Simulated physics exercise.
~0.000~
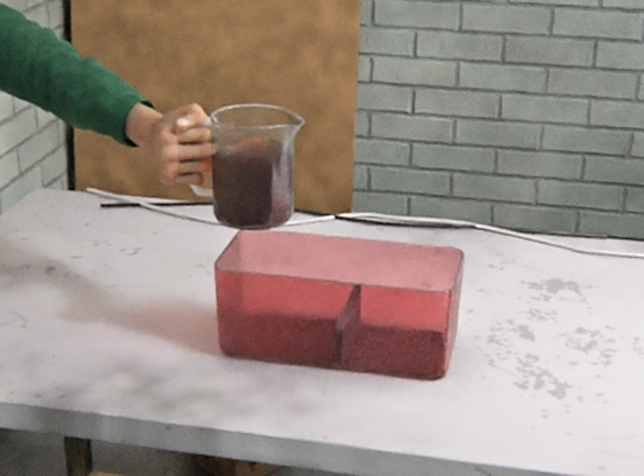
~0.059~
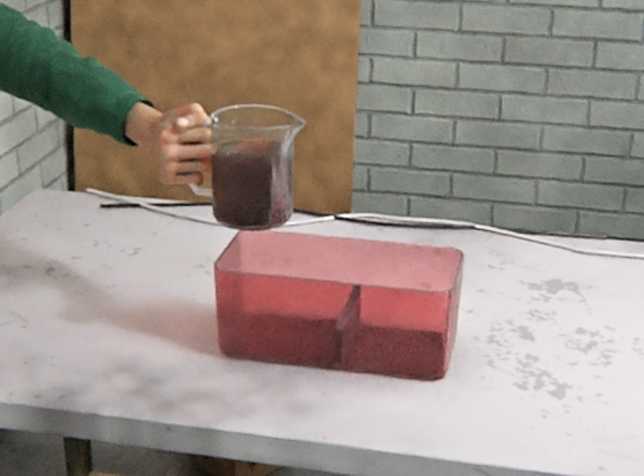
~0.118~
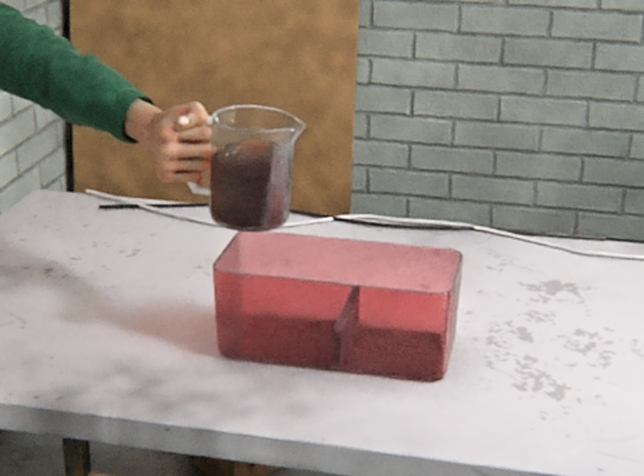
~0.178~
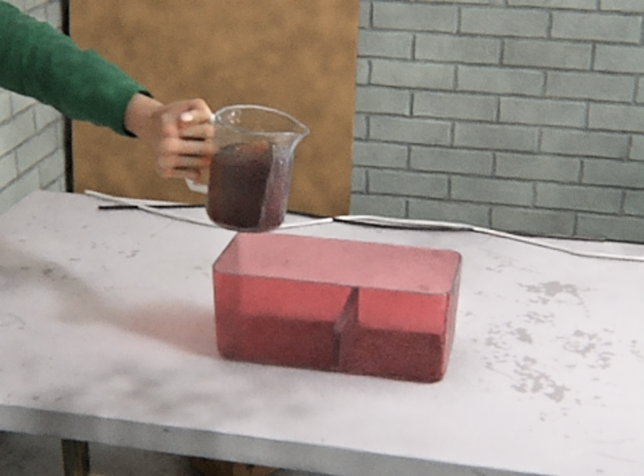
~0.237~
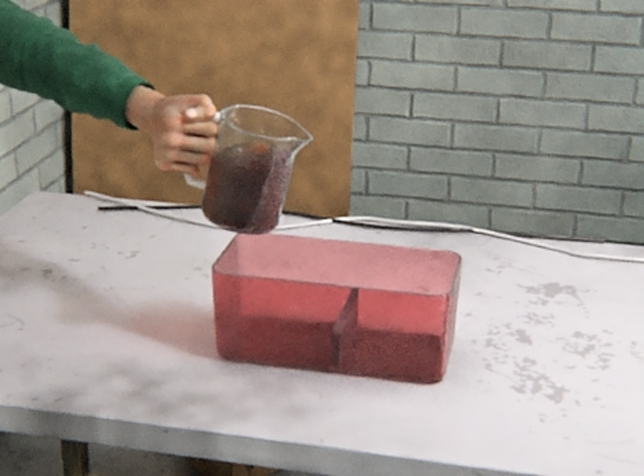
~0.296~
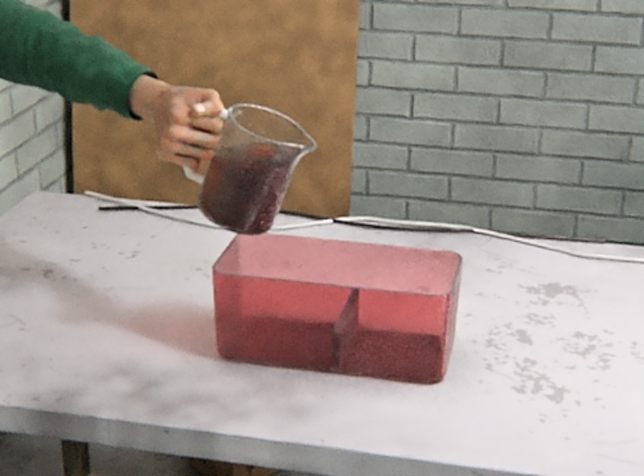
A hand gently tilts a glass jug of dark tea rightward above a red divided basin.
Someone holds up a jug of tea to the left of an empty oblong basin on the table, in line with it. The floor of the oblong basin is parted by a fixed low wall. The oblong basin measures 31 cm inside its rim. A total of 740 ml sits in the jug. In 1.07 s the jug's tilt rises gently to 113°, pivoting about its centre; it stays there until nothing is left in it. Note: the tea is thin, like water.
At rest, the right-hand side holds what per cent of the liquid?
It holds some 52 in every hundred.
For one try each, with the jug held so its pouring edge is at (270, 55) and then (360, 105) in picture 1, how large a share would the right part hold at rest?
15 then 85 %.
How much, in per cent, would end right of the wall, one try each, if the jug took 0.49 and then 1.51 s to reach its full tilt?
25 per cent first, 60 per cent second.
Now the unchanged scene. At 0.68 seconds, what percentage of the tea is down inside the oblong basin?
3 %, give or take.
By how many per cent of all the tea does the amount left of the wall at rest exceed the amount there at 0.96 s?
Near 28 in a hundred.
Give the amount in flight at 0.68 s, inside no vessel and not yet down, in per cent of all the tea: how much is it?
I'd say close to 12 per cent.
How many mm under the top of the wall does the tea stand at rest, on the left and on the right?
On the left it's about 38 mm; on the right, about 34 mm.
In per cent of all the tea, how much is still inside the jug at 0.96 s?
About 24 percent.
After 0.68 s the tilt is 80° and 85 per cent is still to pour, 0 is left of the wall and 2 right of it.
After 0.96 s the tilt is 110° and 25 per cent is still to pour, 19 is left of the wall and 43 right of it.
After 1.25 s the tilt is 113° and 1 per cent is still to pour, 46 is left of the wall and 51 right of it.
After 1.57 s the tilt is 113° and 0 per cent is still to pour, 48 is left of the wall and 52 right of it.
In the end 48 per cent lies left of the wall, 52 right of it and 1 outside.
